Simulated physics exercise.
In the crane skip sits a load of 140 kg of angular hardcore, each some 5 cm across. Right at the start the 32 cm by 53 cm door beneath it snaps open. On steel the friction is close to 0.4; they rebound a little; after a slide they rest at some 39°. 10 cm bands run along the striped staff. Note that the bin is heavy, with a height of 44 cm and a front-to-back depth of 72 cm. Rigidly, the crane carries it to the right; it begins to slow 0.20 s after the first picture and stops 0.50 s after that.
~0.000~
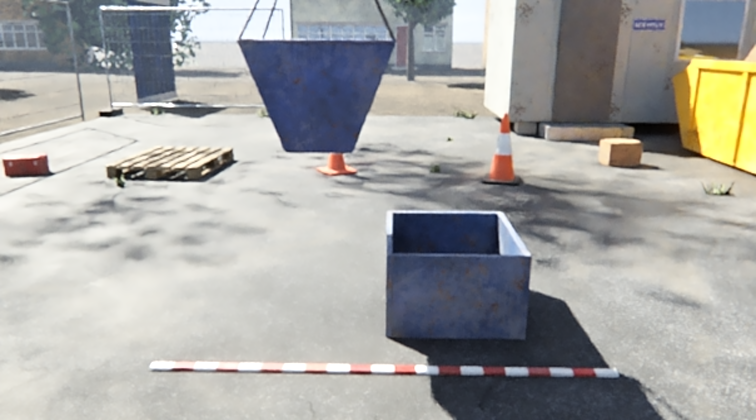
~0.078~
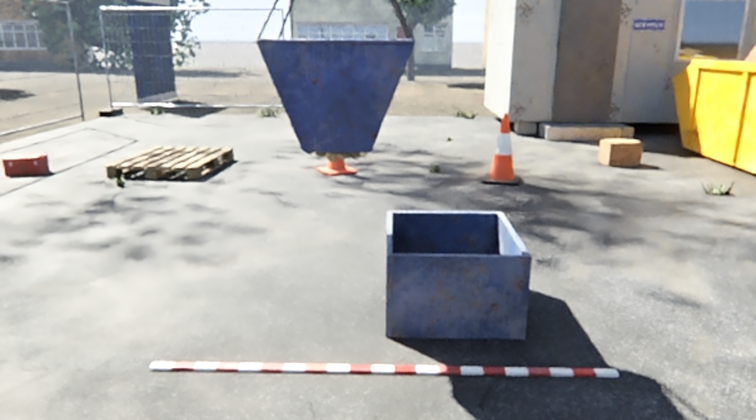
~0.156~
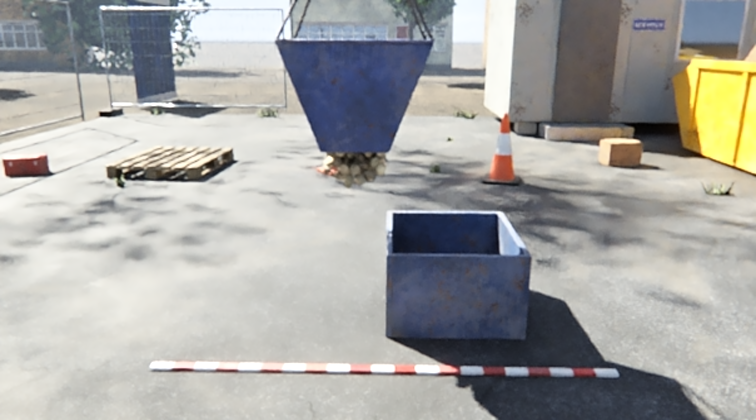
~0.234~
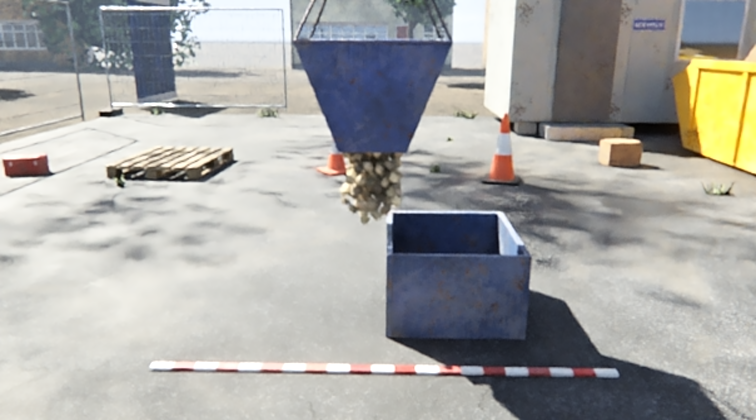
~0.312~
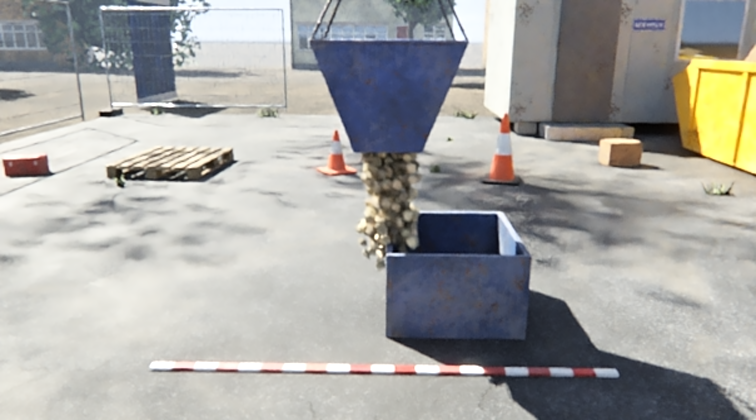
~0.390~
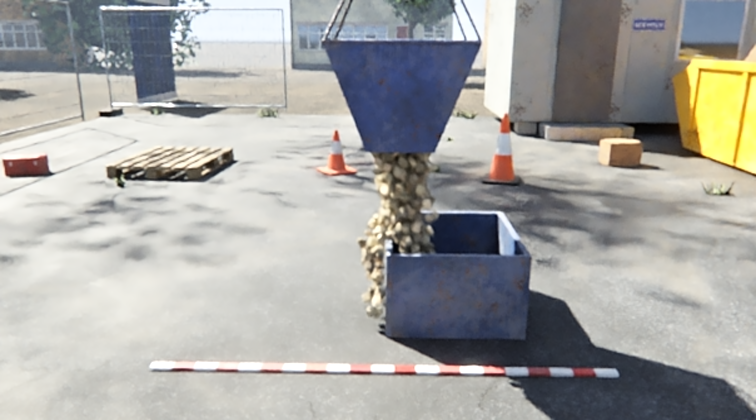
To begin with, a blue tapered skip hangs on cables above a paved yard, up and to the left of an open blue box. It moves right as pale stones start dropping from its underside, and the stream lengthens downward, with stones pouring into the box and down outside its left side.
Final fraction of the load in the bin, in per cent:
About 92 per cent.
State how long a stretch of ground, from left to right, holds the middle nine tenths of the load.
The stretch runs about 70 cm.
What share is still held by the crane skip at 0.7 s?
Roughly 0 percent, give or take.
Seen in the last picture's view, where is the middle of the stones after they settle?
(438, 281).
After 0.7 s, 0 % in the crane skip, 8 % falling or lying left of the bin, 92 % falling or lying in the bin; the stones farthest right are at (502, 291).
After 1.1 s, 0 % in the crane skip, 8 % falling or lying left of the bin, 92 % falling or lying in the bin; the stones farthest right are at (508, 302).
After 1.7 s, 0 % in the crane skip, 8 % falling or lying left of the bin, 92 % falling or lying in the bin; the stones farthest right are at (508, 298).
After 2.6 s, 0 % in the crane skip, 8 % falling or lying left of the bin, 92 % falling or lying in the bin; the stones farthest right are at (508, 298).
After 4.5 s, 0 % in the crane skip, 8 % left of the bin, 92 % in the bin; the stones farthest right are at (508, 298).
